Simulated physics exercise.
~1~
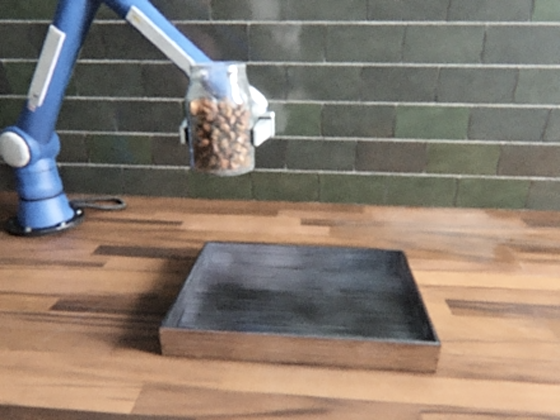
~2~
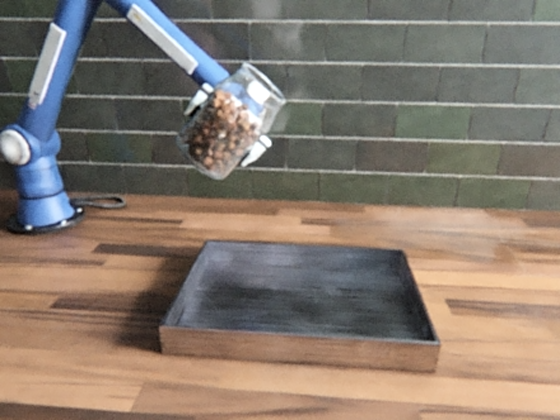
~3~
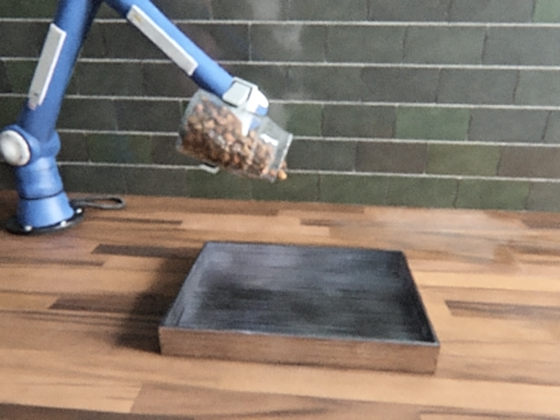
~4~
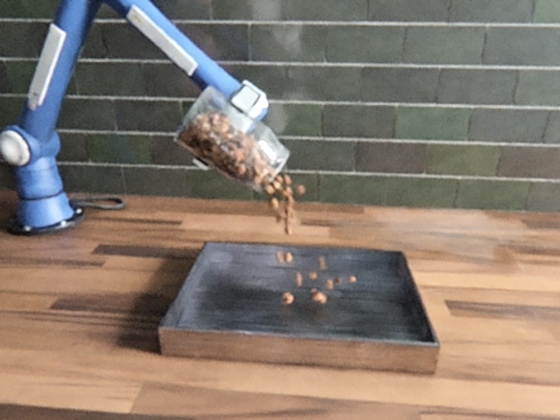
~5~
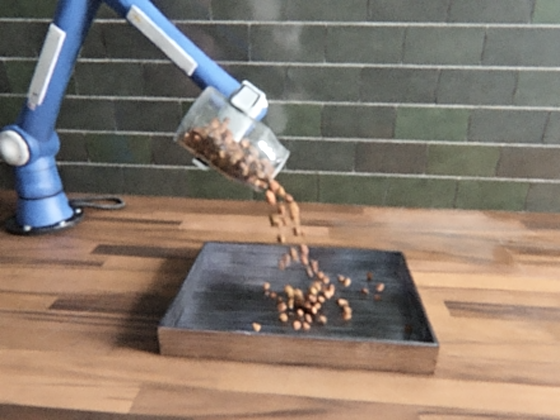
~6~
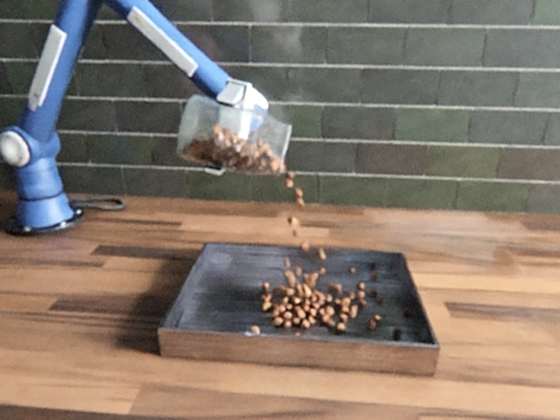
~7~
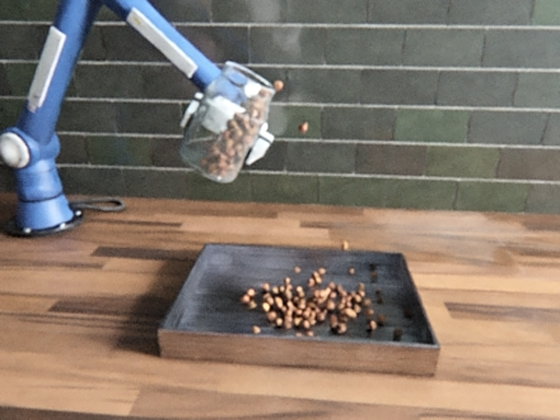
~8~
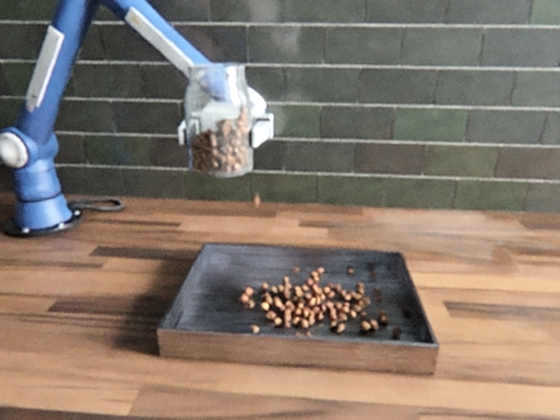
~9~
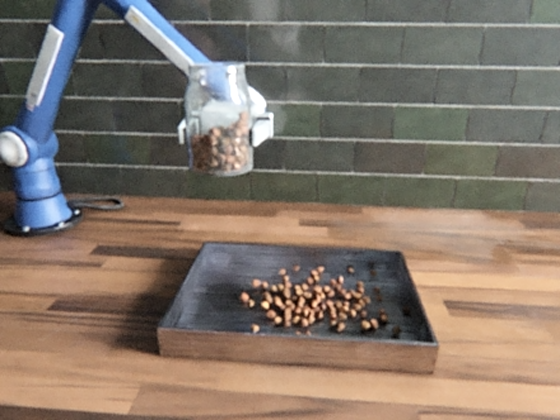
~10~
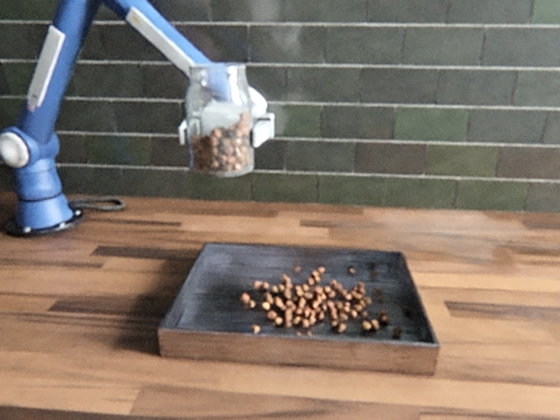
A blue robot arm tipped a clear jar of small brown pellets over a dark, shallow tray on a wooden counter, spilling a stream of them, then turned it upright again, leaving roughly half in the jar and the rest scattered in the tray.
